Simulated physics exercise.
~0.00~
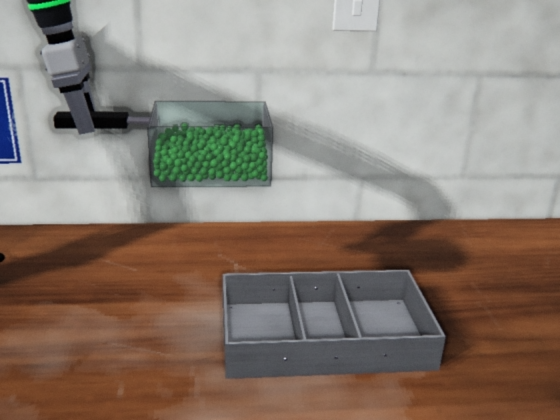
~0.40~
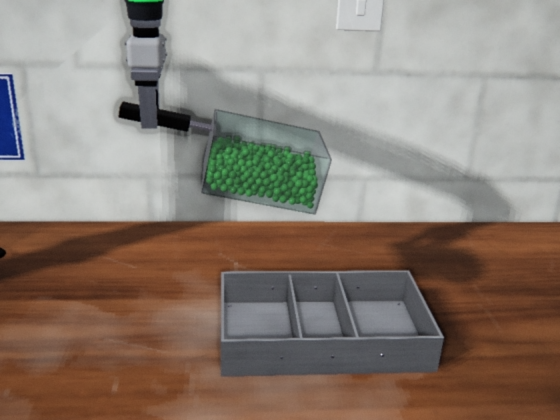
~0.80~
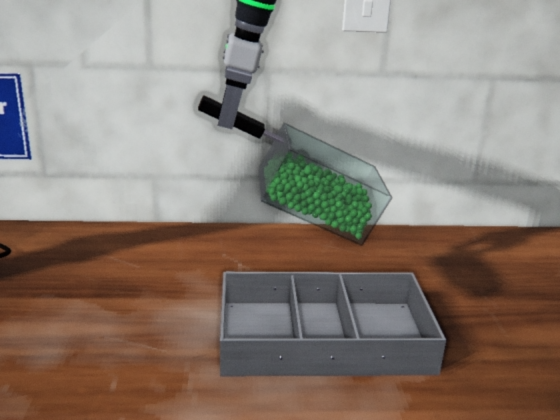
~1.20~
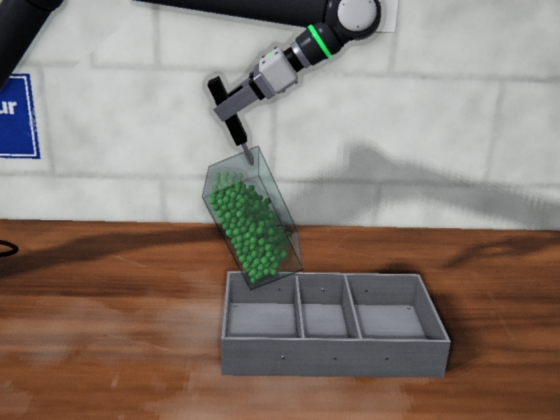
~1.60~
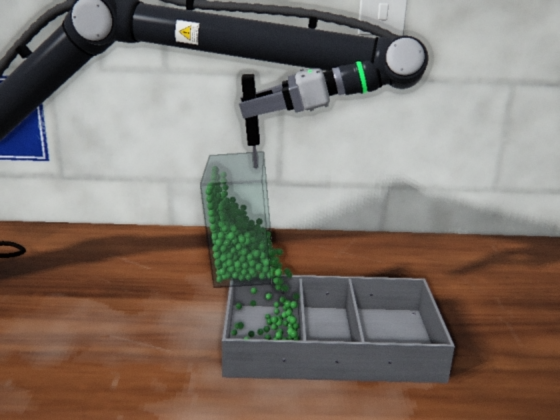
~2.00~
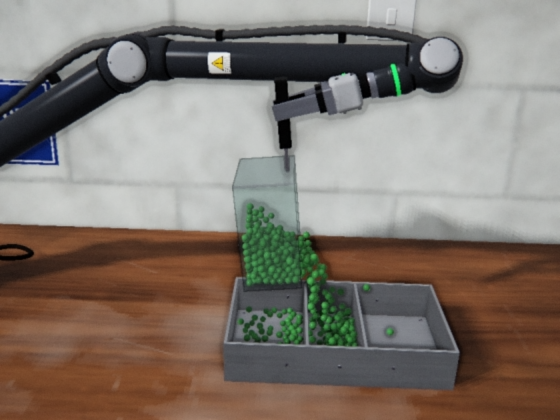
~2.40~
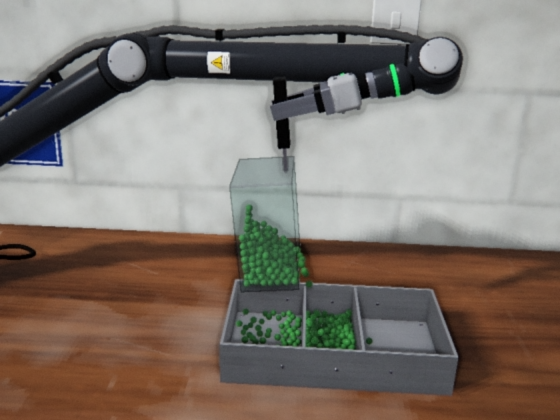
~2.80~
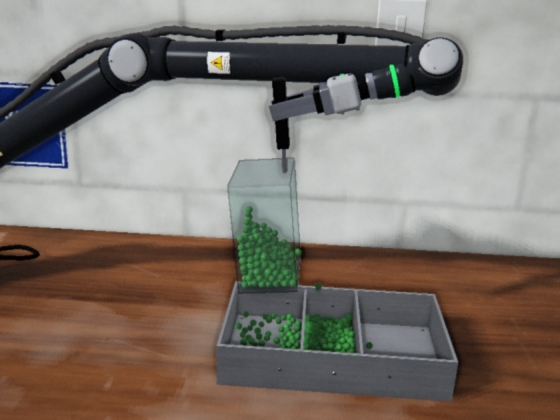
Above a wooden table, a robot arm tips green beads into a grey tray's compartments.
